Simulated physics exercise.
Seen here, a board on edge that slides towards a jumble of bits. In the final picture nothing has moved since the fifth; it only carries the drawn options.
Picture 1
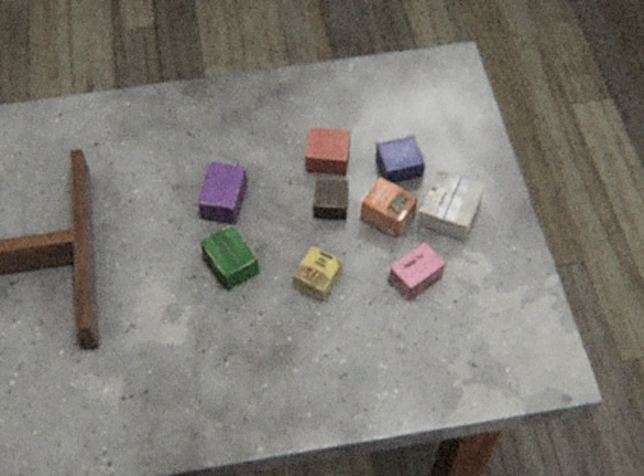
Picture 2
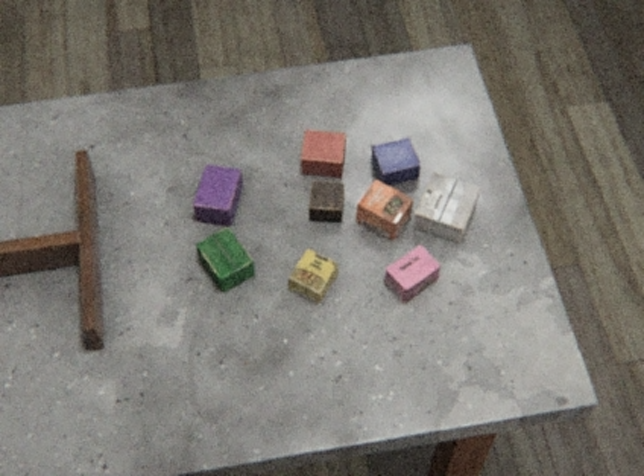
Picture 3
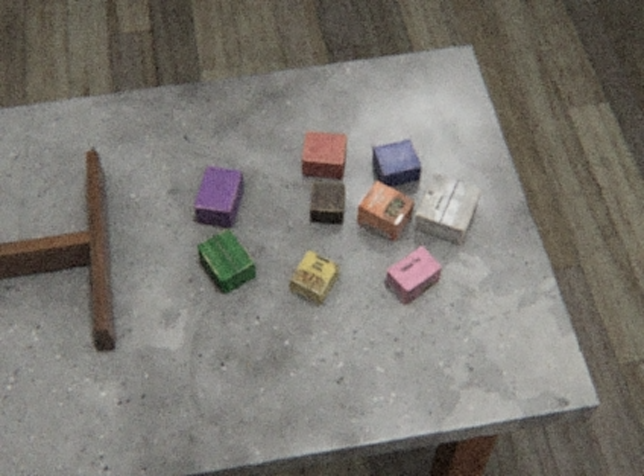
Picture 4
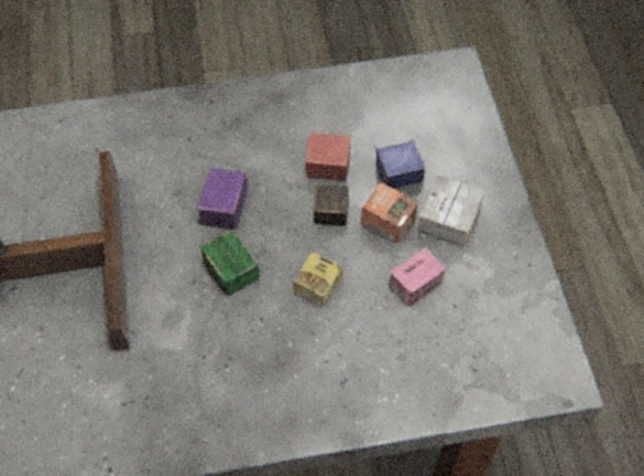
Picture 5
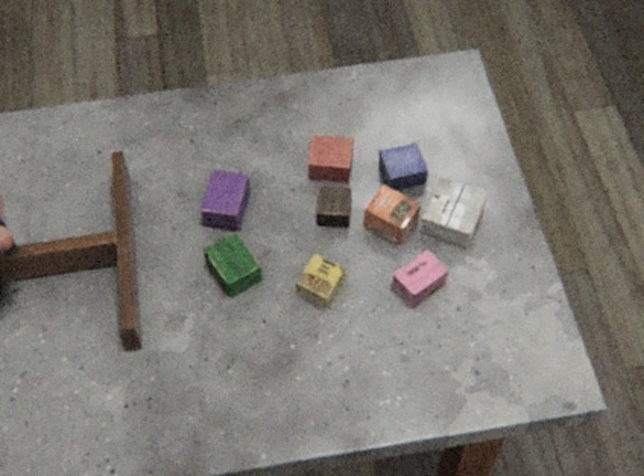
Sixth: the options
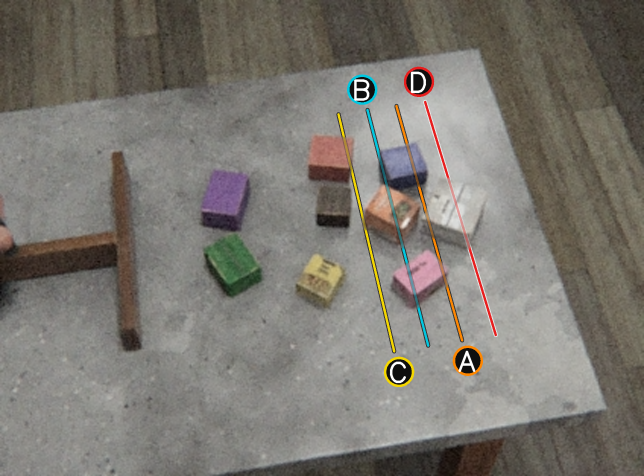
A hand, just visible at the left edge by the end, slid an upright wooden board slowly rightward across a grey table towards a scattered group of small coloured boxes, which stayed where they were.
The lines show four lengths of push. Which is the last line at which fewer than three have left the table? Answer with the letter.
As far as mark D.
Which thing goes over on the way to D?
The white box goes over.
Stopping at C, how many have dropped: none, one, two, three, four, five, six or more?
The count is none.
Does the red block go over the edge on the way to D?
No.
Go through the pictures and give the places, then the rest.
Purple block (223, 192); pink packet (417, 272); green box (230, 257), in the first frame.
Board (84, 234); orange packet (384, 210), in the second frame.
Board (96, 234); black block (328, 203), in the third frame.
Board (110, 235); red block (328, 157), in the fourth frame.
Board (122, 235); purple block (226, 200); pink packet (420, 279); green box (233, 265), in the fifth frame.
On the marked copy, A at (427, 214); B at (395, 218); C at (364, 223); D at (458, 209).
With D. Early on, board (244, 217); purple block (265, 191); green box (277, 263).
Further on, board (363, 199); white box (476, 218); pink packet (452, 278).
At the end, board (457, 185); white box over the edge; pink packet (544, 268); one fallen.
As for the rest, A is within the limit but short; B is within the limit but short; C is within the limit but short.
